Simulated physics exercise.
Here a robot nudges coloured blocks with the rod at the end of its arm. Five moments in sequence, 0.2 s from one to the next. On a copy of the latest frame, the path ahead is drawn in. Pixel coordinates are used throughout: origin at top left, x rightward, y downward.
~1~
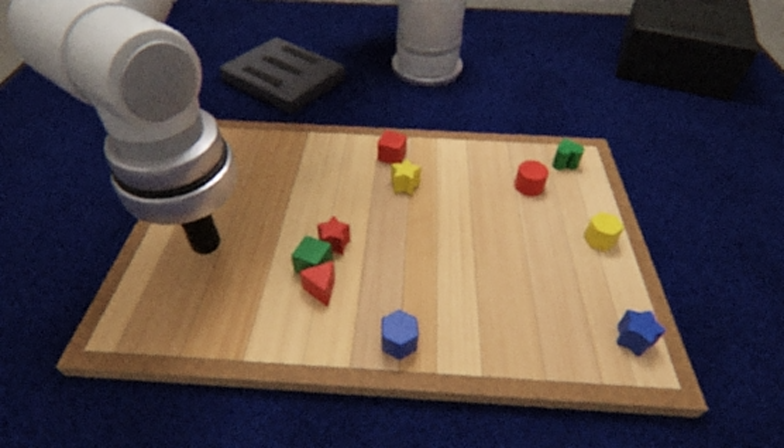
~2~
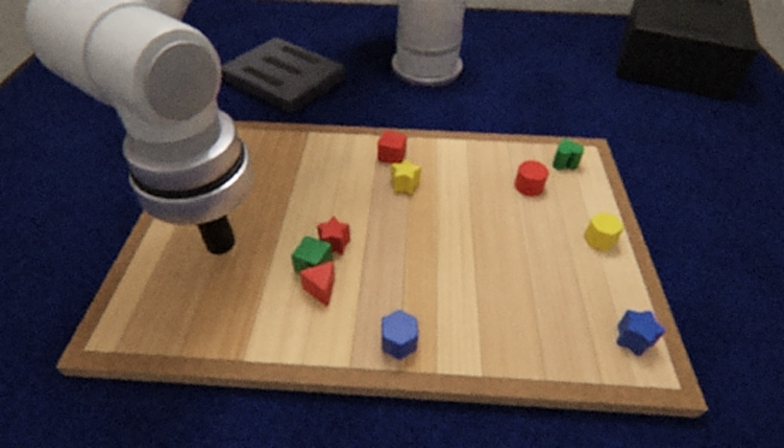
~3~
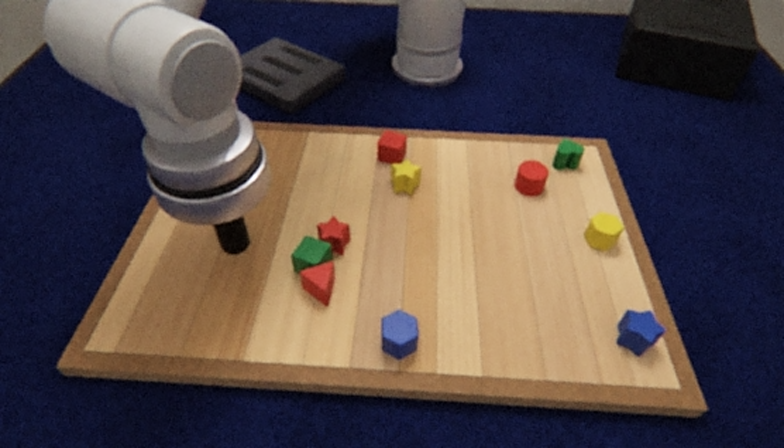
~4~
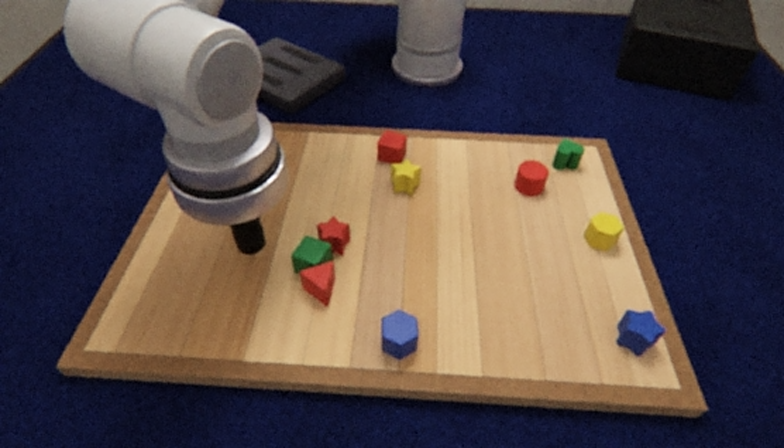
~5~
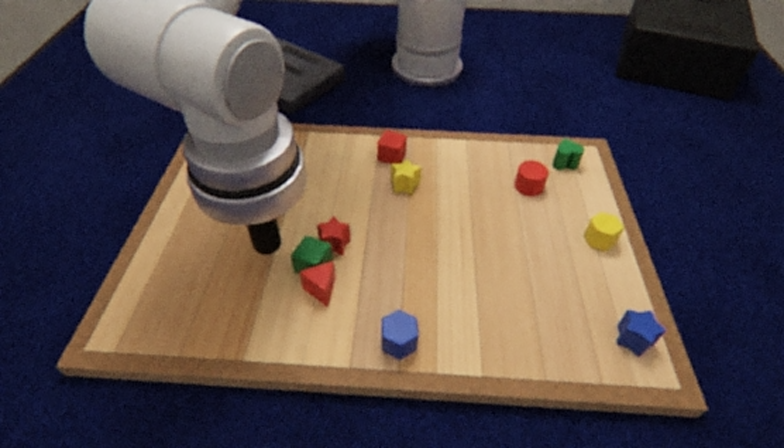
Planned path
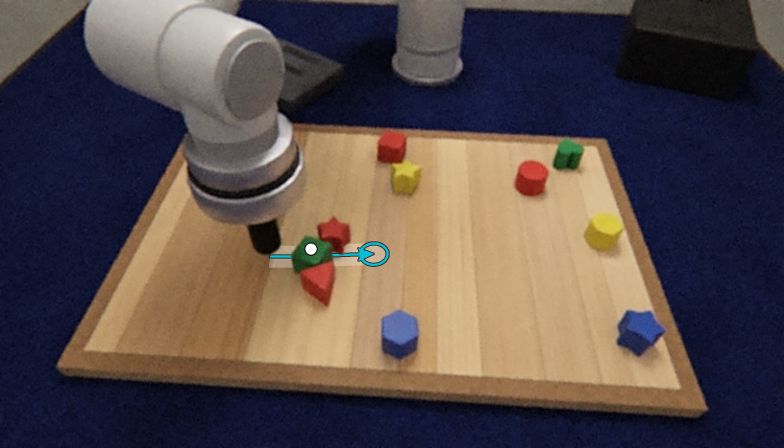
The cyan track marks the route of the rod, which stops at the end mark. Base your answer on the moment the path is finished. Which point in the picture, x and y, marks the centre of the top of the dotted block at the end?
So, by the moment the path ends, you'll find the top centre of the dotted block at (363, 261).
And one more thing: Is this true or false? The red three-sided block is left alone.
It is false.
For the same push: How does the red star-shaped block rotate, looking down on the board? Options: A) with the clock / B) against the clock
I'll go with B - against the clock.
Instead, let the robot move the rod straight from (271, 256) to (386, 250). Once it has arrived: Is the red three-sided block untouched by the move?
Final answer: No.
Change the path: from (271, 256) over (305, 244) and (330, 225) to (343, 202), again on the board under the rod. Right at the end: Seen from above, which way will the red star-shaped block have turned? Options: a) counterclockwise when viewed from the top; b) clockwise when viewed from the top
Choice b: Clockwise when viewed from the top.
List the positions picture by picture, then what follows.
The first frame shows rod's lower end (207, 245); green four-sided block (311, 249); red three-sided block (319, 274); red star-shaped block (333, 228).
The second frame shows rod (221, 245); blocks still.
The third frame shows rod (236, 245); blocks still.
The fourth frame shows rod (252, 245); blocks still.
The fifth frame shows rod (268, 245); green four-sided block (311, 249); red three-sided block (319, 274); red star-shaped block (333, 228).
Drawn move, from (271, 256) directly to (374, 254); the dot is on the green four-sided block.
The first path, step by step. One third of the way, rod (303, 244); green four-sided block (326, 252), turned 15° clockwise; red three-sided block (324, 278), turned 20° clockwise; red star-shaped block (337, 226), turned 20° anticlockwise.
Two thirds of the way, rod (340, 243); green four-sided block (357, 258), turned 50° clockwise; red three-sided block (326, 279), turned 35° clockwise; red star-shaped block (359, 219), turned 75° anticlockwise.
At the end, rod (374, 242); green four-sided block (363, 261), turned 60° clockwise; red three-sided block (326, 279), turned 35° clockwise; red star-shaped block (371, 217), turned 140° anticlockwise.
